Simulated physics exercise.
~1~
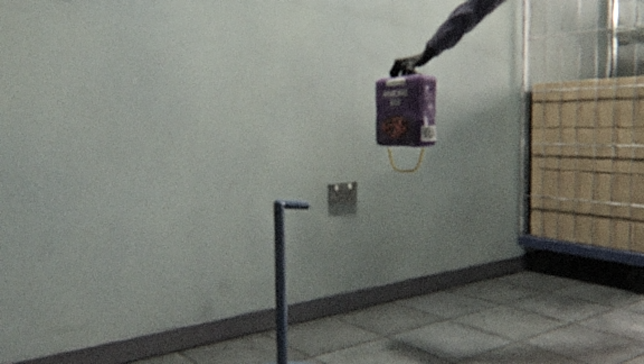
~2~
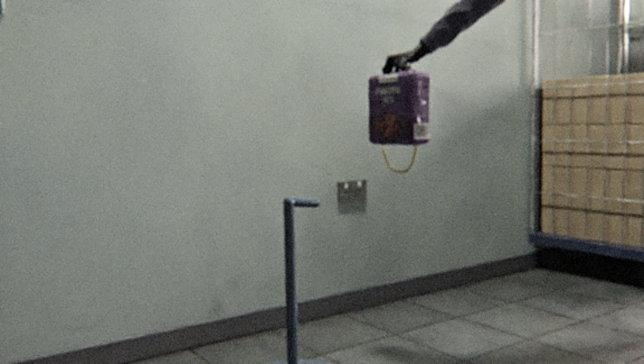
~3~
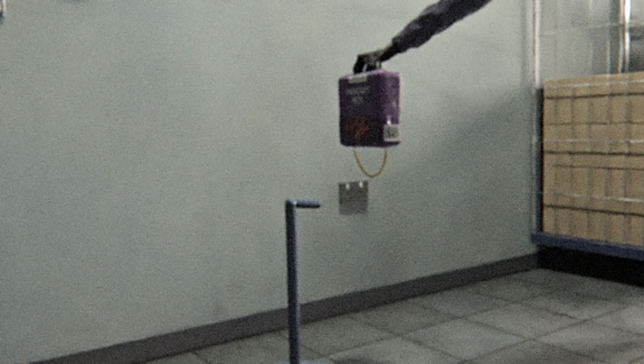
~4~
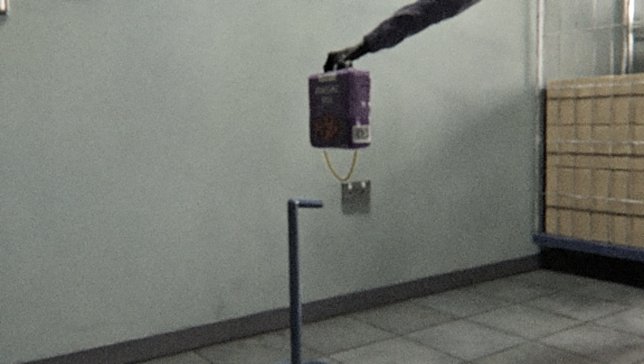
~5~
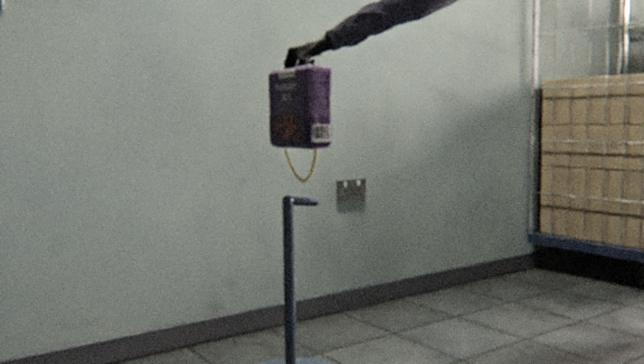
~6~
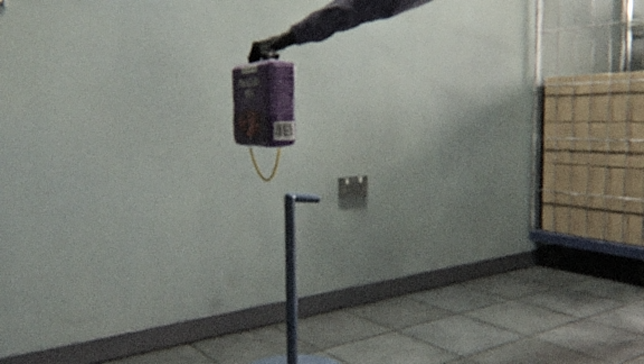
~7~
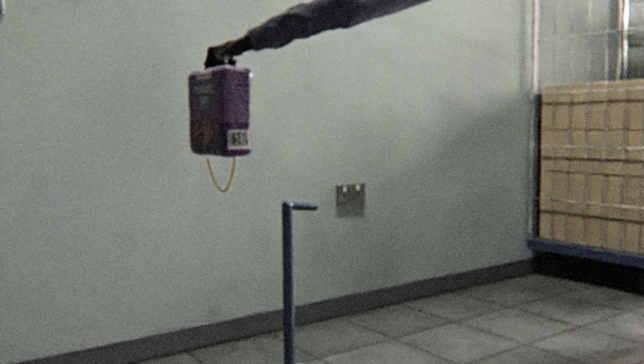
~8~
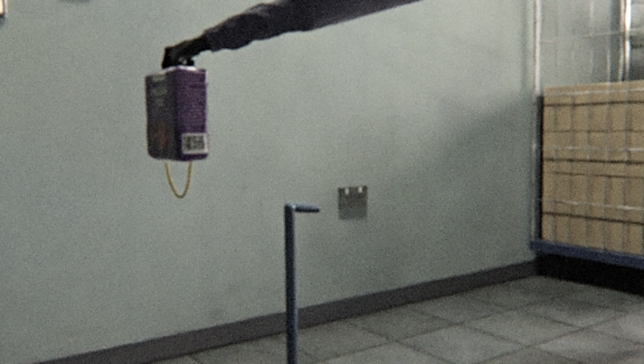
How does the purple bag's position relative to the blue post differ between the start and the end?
At the start the purple bag is held up to the right of the blue post, and by the end it is held up to the left of it.
